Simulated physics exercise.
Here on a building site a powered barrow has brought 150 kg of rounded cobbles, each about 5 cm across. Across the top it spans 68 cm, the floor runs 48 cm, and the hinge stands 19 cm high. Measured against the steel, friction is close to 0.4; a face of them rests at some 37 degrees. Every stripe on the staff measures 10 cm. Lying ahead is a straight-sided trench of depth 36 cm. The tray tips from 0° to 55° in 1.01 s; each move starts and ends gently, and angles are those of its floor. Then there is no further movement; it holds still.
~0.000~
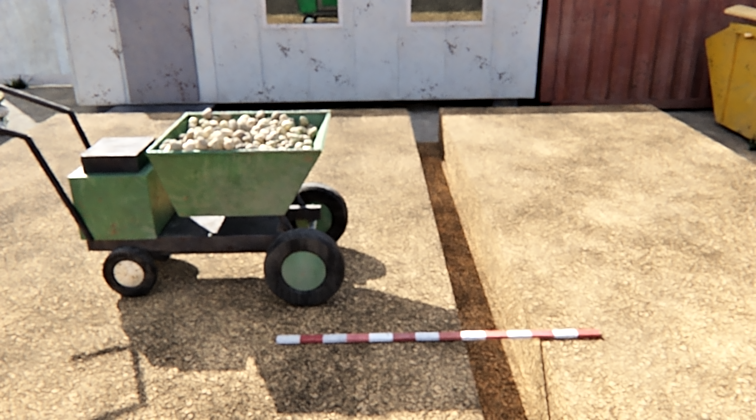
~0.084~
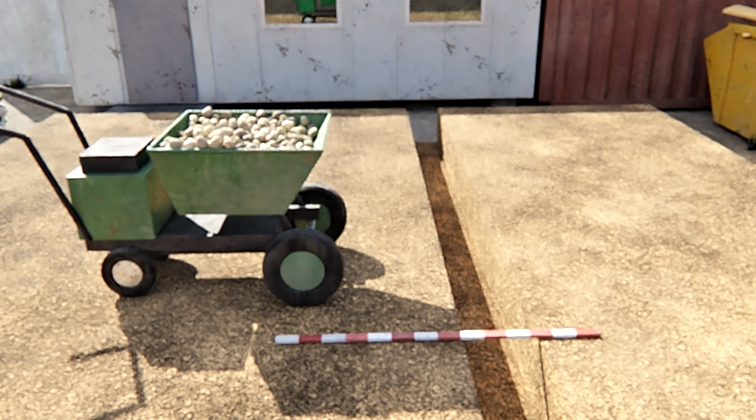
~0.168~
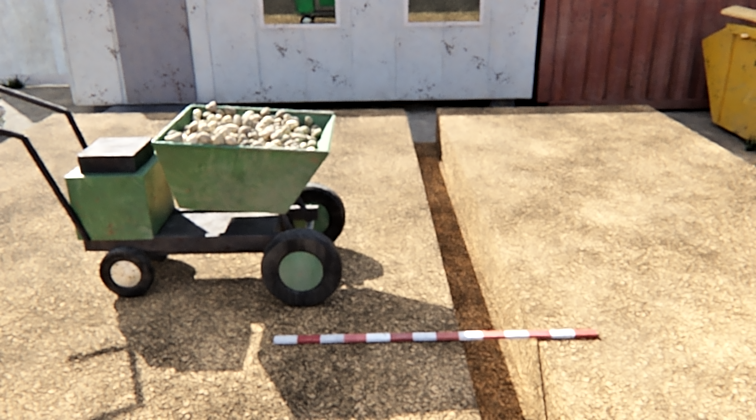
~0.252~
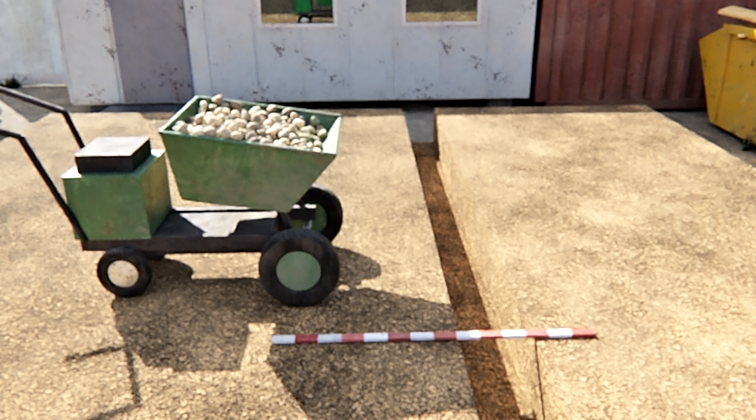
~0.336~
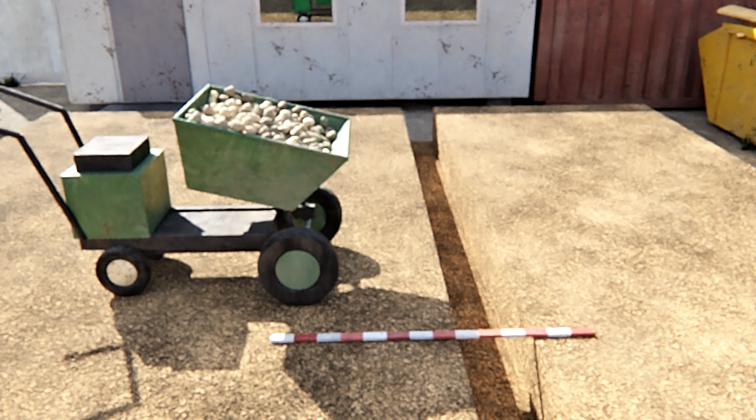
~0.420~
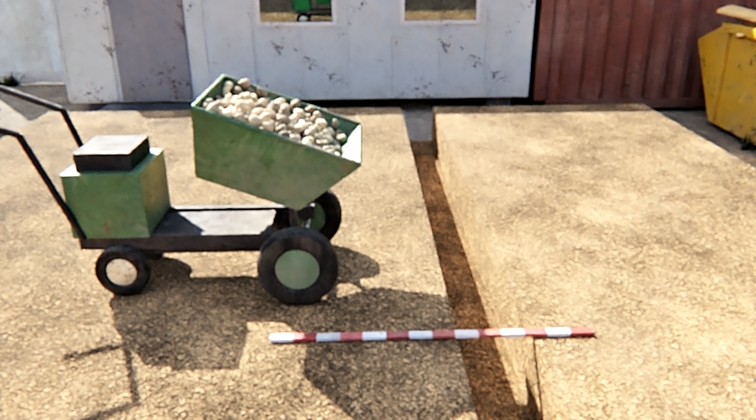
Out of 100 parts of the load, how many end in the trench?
Some 31 out of 100.
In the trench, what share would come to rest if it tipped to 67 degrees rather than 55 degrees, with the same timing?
It would come to about 70 percent.
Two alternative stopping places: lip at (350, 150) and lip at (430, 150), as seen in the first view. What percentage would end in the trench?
Around 30% for the first place and 5% for the second.
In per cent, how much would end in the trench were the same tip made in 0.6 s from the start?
Roughly 35% would finish there.
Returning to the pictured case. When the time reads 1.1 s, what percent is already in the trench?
Roughly 5% by that time.
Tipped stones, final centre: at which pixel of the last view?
Near (468, 319).
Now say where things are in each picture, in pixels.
In the first picture, lip at (321, 151), floor tilted 0°, highest stones at (230, 123).
In the second picture, the tray is at 1°, its lip at (323, 151); the top of the load is at (222, 124); the stones move at 0.2 m/s on average.
In the third picture, lip at (328, 153), floor tilted 4°, highest stones at (221, 120); the stones move at 0.4 m/s on average.
In the fourth picture, lip at (336, 155), floor tilted 9°, highest stones at (224, 111); the stones move at 0.6 m/s on average.
In the fifth picture, the tray is at 14°, its lip at (348, 159); the top of the load is at (226, 104); the stones move at 0.7 m/s on average.
In the sixth picture, lip at (361, 165), floor tilted 21°, highest stones at (232, 96); the stones move at 0.8 m/s on average.
After 0.8 s the floor is at 47°; 100 % in the tray; the foremost stones are at (384, 170).
After 1.1 s the floor is at 55°; 88 % in the tray, 6 % short of the trench, 5 % in the trench; the foremost stones are at (476, 280).
After 1.5 s the floor is at 55°; 71 % in the tray, 7 % short of the trench, 21 % in the trench; the foremost stones are at (516, 296).
After 3.4 s the floor is at 55°; 63 % in the tray, 6 % short of the trench, 31 % in the trench; the foremost stones are at (546, 298).
